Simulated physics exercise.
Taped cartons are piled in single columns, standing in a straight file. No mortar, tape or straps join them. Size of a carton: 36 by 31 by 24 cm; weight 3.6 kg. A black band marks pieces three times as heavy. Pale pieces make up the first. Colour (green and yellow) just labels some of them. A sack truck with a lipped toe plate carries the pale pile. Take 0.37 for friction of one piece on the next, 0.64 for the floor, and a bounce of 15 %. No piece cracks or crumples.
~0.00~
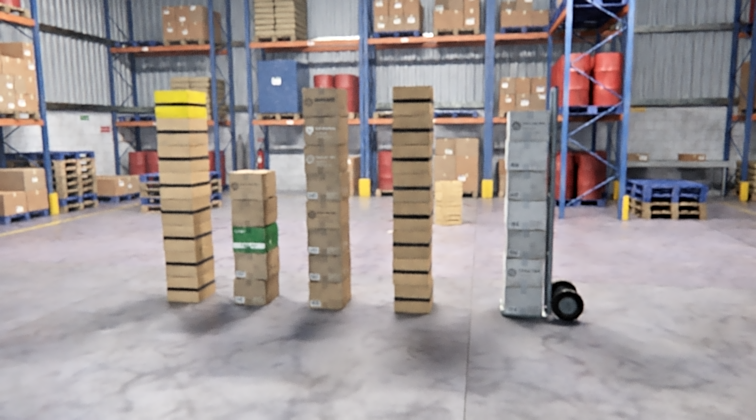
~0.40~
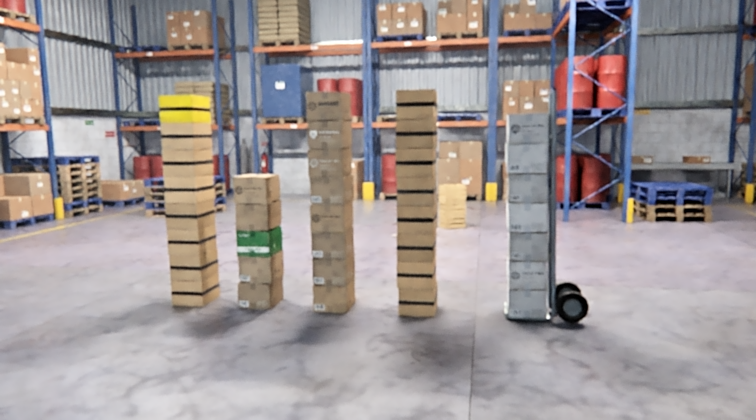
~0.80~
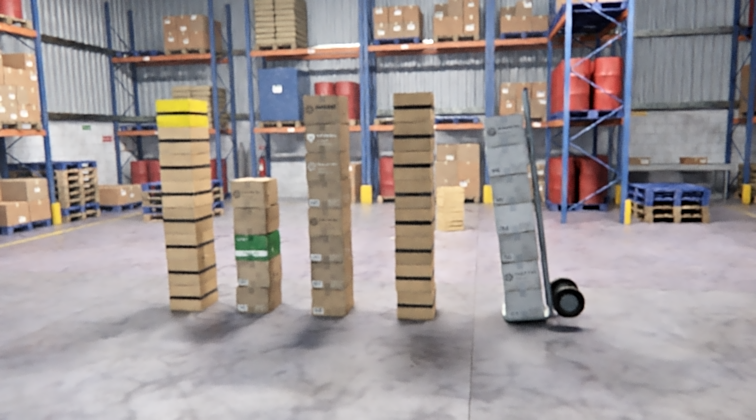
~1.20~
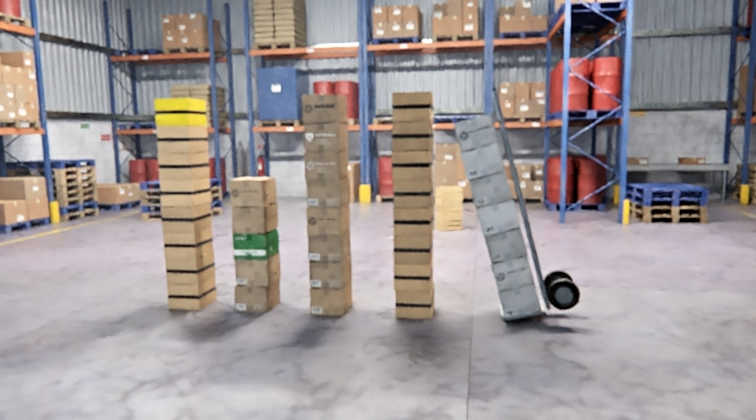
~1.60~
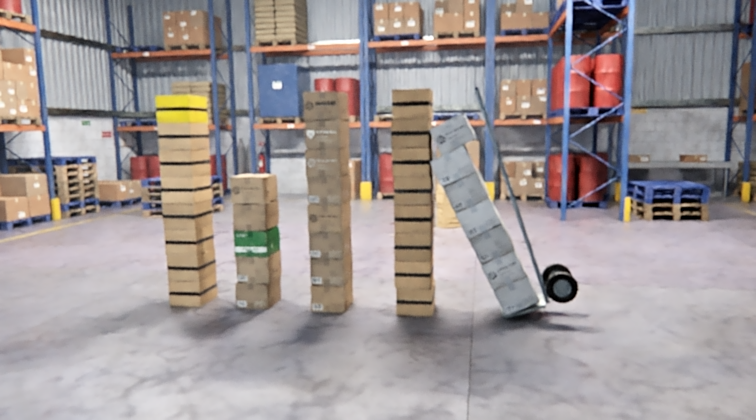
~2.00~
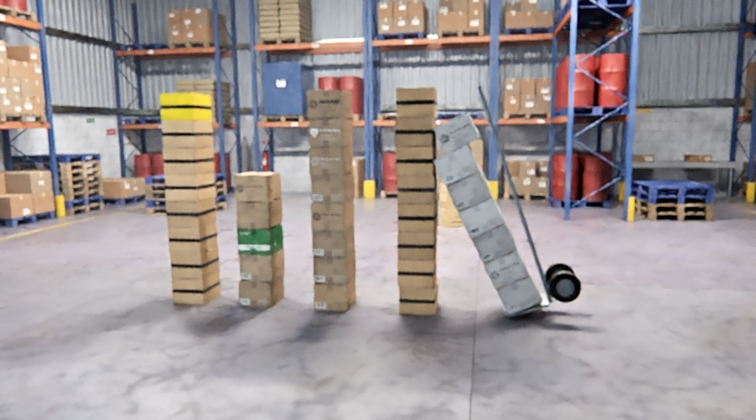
In a warehouse lined with blue and orange racks of boxes and red drums, the view is from the front at roughly standing height, swaying very slightly. Four columns of brown cartons stand in a row, a yellow one topping the leftmost and a green one in the shorter second, with a pale grey pile on a hand truck at right. The truck tilts leftward and the pale pile leans with it, its upper part separating from the frame and meeting the neighbouring column.
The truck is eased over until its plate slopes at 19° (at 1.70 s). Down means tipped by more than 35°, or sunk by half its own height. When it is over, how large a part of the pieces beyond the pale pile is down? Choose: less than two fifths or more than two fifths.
Less than two fifths of them.
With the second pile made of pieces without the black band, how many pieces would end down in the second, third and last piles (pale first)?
In that case second 8, third 8, last 8.
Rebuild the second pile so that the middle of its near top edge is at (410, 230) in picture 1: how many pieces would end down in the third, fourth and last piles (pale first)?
Then third 0, fourth 0, last 0.
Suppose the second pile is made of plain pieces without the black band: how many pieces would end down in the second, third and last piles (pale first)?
Then second 8, third 8, last 8.
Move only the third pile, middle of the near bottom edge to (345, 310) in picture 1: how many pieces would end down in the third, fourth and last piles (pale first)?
In that case third 0, fourth 0, last 0.
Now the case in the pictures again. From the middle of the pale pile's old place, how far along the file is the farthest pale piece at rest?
About 60 cm.
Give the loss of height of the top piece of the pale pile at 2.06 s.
Some 0 cm lower.
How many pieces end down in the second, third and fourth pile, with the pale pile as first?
Second 0, third 0, fourth 0.
After 2.06 s, 0 of the pale pile down; none of the 29 other cartons down.
In the end (2.8 s), 0 of the pale pile down; none of the 29 other cartons down; green carton unmoved; yellow carton unmoved. That is 0 per cent. From the last view, middles, green carton near (261, 238), yellow carton near (187, 108).
